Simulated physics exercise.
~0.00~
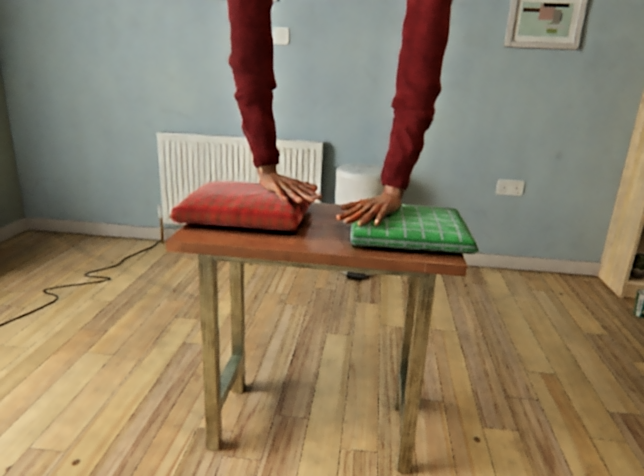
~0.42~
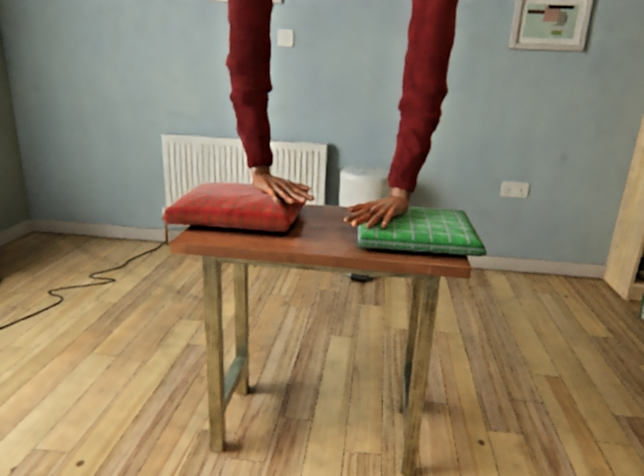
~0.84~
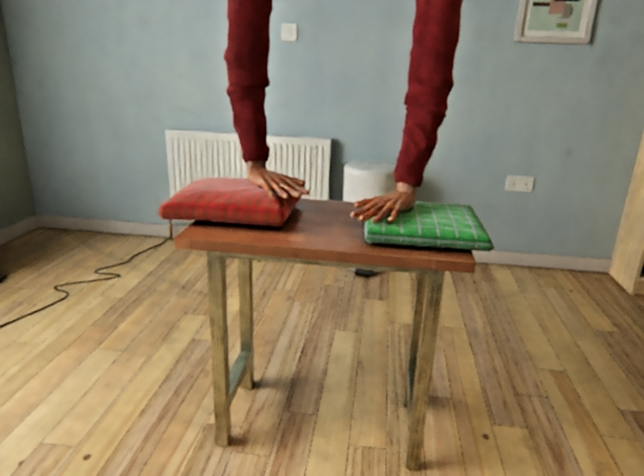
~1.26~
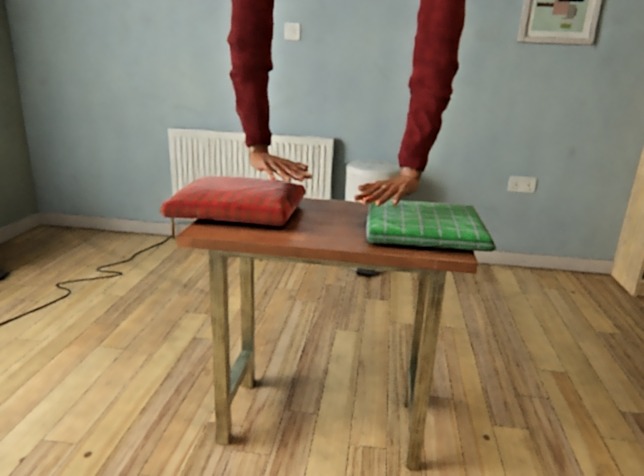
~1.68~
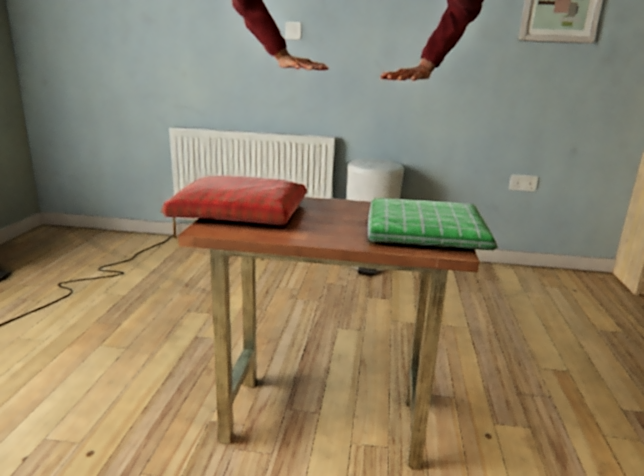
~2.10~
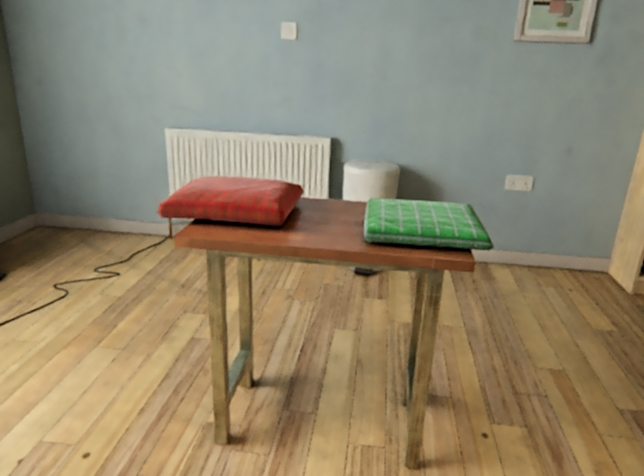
On a small wooden bench, hands easing a red cushion left and a green pad right, then lifting away, leaving both resting on top.
